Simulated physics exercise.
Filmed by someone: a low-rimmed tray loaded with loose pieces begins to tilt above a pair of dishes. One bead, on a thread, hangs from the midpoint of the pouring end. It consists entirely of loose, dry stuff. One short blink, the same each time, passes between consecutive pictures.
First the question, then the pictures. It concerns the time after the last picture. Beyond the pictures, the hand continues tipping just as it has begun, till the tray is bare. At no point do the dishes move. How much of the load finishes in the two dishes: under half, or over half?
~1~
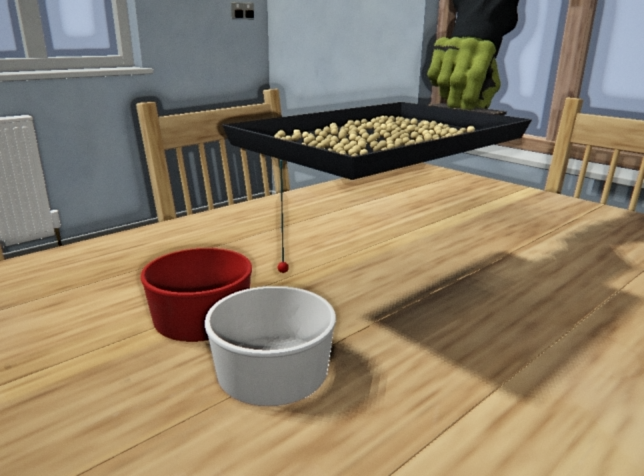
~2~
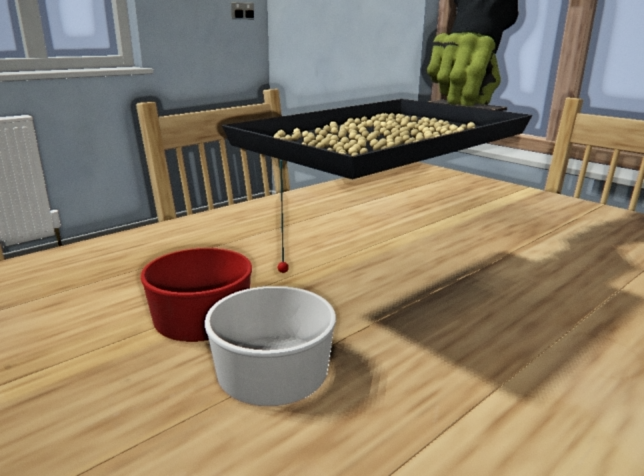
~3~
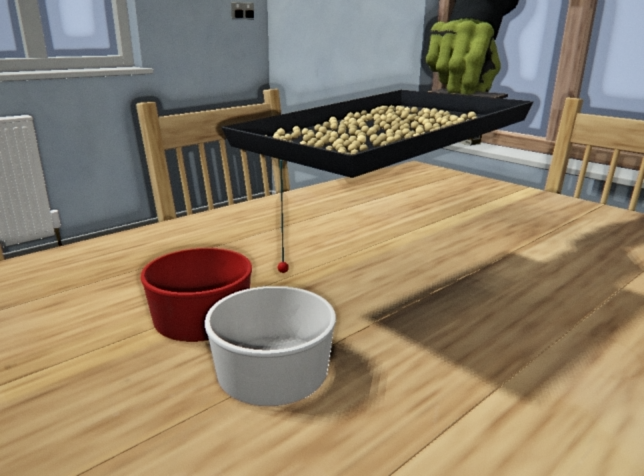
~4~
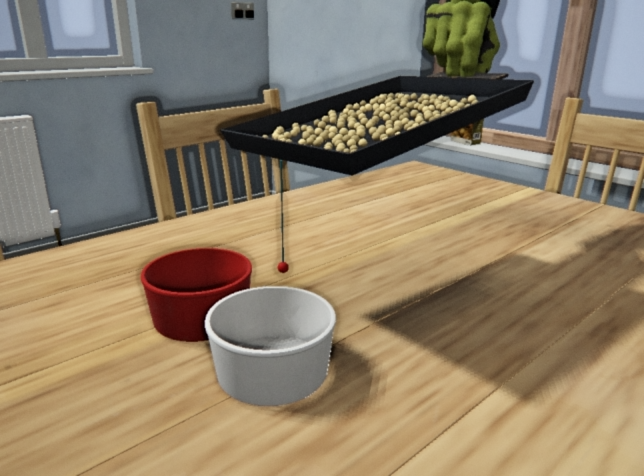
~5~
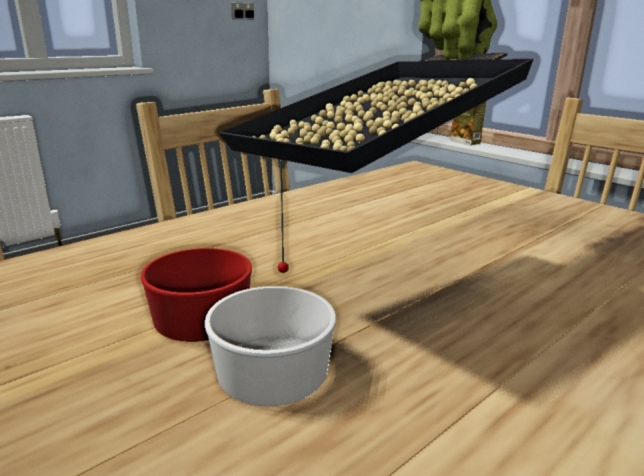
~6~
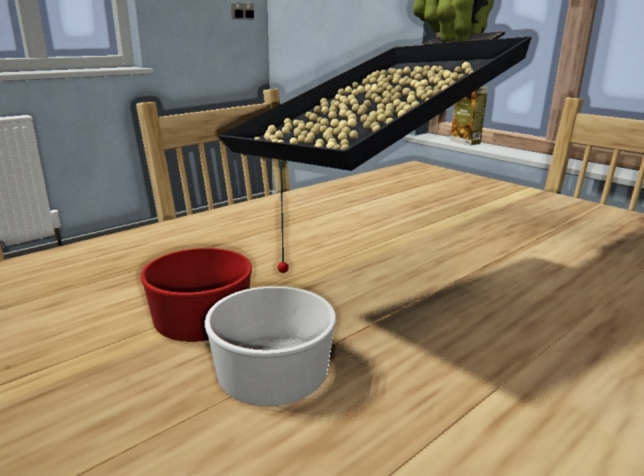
Over half.
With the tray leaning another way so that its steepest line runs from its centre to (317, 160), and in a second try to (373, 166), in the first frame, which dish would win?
For the first place it's the right-side dish, for the second the right-side dish.
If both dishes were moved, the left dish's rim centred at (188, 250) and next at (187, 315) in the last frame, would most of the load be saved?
The first try: Over half. The second: Below a half.
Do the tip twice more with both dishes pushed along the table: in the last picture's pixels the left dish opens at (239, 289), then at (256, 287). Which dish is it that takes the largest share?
Result, first place: The lefthand one; second place: The lefthand one.
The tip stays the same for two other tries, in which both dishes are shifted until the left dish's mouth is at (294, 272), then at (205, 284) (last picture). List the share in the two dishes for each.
0 %, then 70 %.
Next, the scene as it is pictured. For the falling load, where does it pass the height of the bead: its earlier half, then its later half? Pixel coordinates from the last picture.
First part (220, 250), rest (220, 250).
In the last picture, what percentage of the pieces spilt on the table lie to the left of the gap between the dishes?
It amounts to some 60 percent.
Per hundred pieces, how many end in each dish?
Left dish: 80; right dish: 10 percent.
Soon after the last picture, tray tipped steeply; most on the tray; a stray few in the left dish; a stray few outside both; a small part in the air.
A little later, tray tipped right over; about a quarter on the tray; a small part in the right dish; about a third in the left dish; a stray few outside both; about a third in the air.
Later still, tray tipped past a quarter turn; a small part in the right dish; most in the left dish; a small part outside both.
By the end, tray tipped past a quarter turn; a small part in the right dish; most in the left dish; a small part outside both.
